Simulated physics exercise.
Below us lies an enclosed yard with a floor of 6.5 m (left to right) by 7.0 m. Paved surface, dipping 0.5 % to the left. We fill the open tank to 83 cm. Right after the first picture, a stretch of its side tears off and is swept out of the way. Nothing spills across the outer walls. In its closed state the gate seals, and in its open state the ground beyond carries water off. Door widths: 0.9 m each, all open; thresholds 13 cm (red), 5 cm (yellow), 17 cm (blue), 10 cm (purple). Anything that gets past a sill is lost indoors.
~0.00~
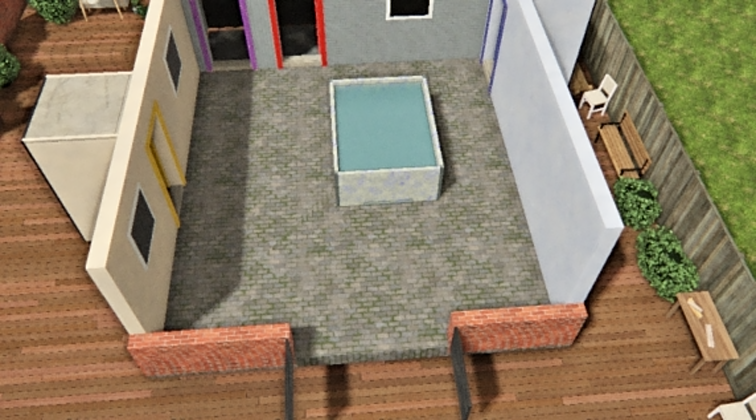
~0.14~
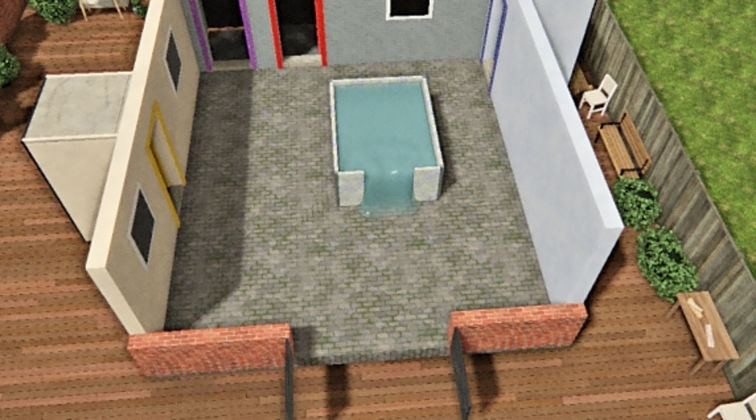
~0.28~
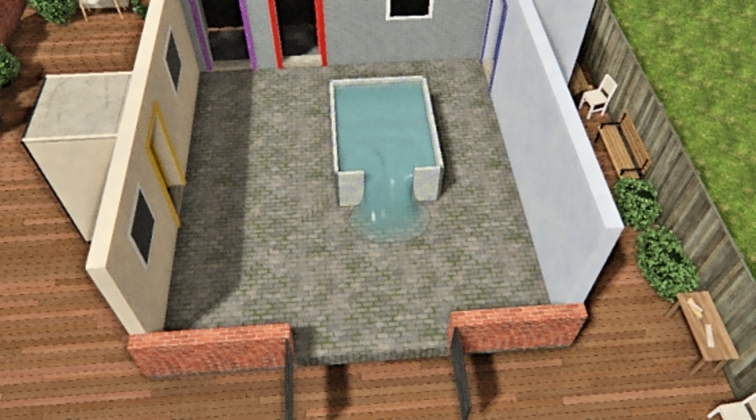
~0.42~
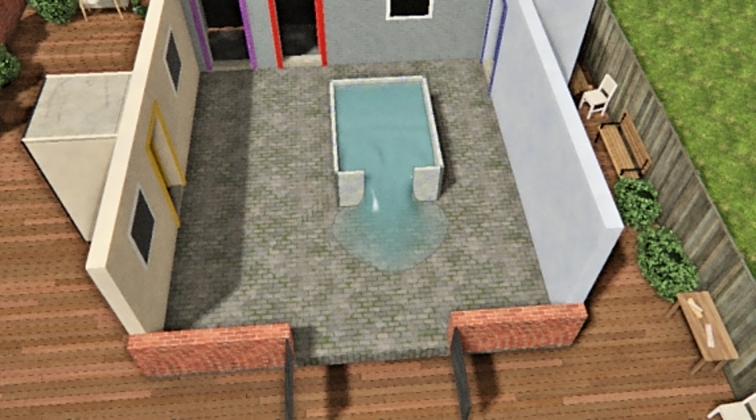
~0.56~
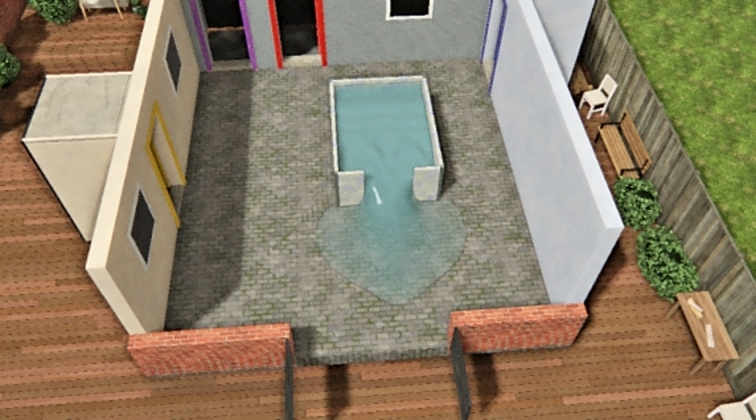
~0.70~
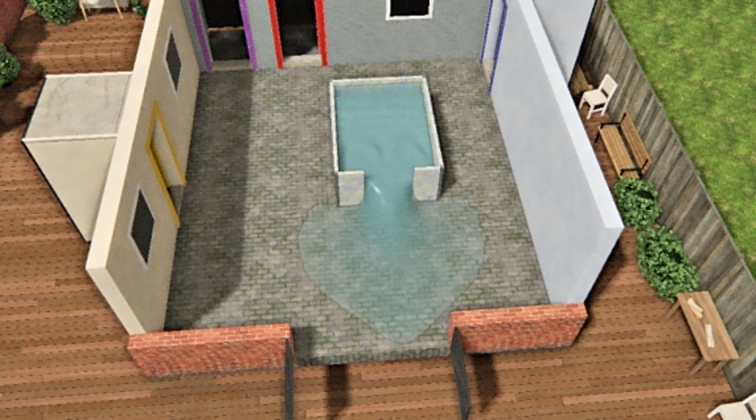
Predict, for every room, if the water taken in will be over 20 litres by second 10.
In the end the red door remains shy of the limit; the yellow door remains shy of the limit; the blue door remains shy of the limit; the purple door remains shy of the limit.
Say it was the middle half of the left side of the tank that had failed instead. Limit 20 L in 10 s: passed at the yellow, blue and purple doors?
Then yellow exceeds it, blue does not exceed it, purple exceeds it.
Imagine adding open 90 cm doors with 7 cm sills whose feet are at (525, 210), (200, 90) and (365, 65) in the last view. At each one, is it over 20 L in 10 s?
Well, the first is on the low side, the second is on the low side, and the third is on the low side.
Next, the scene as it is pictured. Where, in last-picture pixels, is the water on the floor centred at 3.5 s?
Its balance point lies near (388, 202).
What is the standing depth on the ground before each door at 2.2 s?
In centimetres - red: 0, yellow: 0, blue: 0, purple: 0.
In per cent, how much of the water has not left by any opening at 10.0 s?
Near 52 in a hundred is still there.
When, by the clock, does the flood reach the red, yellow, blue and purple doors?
Door times: Red 7.5 s / yellow 3.6 s / blue 5.0 s / purple 7.5 s.
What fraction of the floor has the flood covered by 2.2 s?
About 30 per cent.
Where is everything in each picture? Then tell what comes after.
The first picture shows the open tank at (383, 125) is whole and still, 83 cm deep.
In the second picture, water pours out at (389, 190) and has run 0.6 m, to (362, 211); typically 13 cm deep outside, 83 cm at the open tank's back.
In the third picture, water pours out at (388, 191) and has run 0.9 m, to (375, 239); typically 14 cm deep outside, 83 cm at the open tank's back.
In the fourth picture, the front is at (388, 269), 1.5 m from the gap at (388, 192); 2.3 m2 of floor is under water; 83 cm left at the back of the open tank.
In the fifth picture, water pours out at (388, 192) and has run 2.2 m, to (405, 300); typically 6 cm deep outside, 82 cm at the open tank's back.
In the sixth picture, water pours out at (388, 192) and has run 2.9 m, to a hidden place; typically 5 cm deep outside, 73 cm at the open tank's back.
After 1.4 s water covers 30 % of the floor and is deepest (46 cm) near (390, 207); red door not reached, yellow door not reached, blue door not reached, purple door not reached.
After 2.2 s water covers 30 % of the floor and is deepest (38 cm) near (535, 326); red door not reached, yellow door not reached, blue door not reached, purple door not reached.
After 3.5 s water covers 40 % of the floor and is deepest (28 cm) near (390, 207); red door not reached, yellow door not reached, blue door not reached, purple door not reached.
After 6.0 s water covers 70 % of the floor and is deepest (16 cm) near (390, 207); red door not reached, yellow door 2 cm at the sill, 0 L in, blue door 2 cm at the sill, 0 L in, purple door not reached.
After 10.0 s water covers 95 % of the floor and is deepest (10 cm) near (381, 208); red door 2 cm at the sill, 0 L in, yellow door 2 cm at the sill, 0 L in, blue door 6 cm at the sill, 0 L in, purple door 4 cm at the sill, 0 L in.
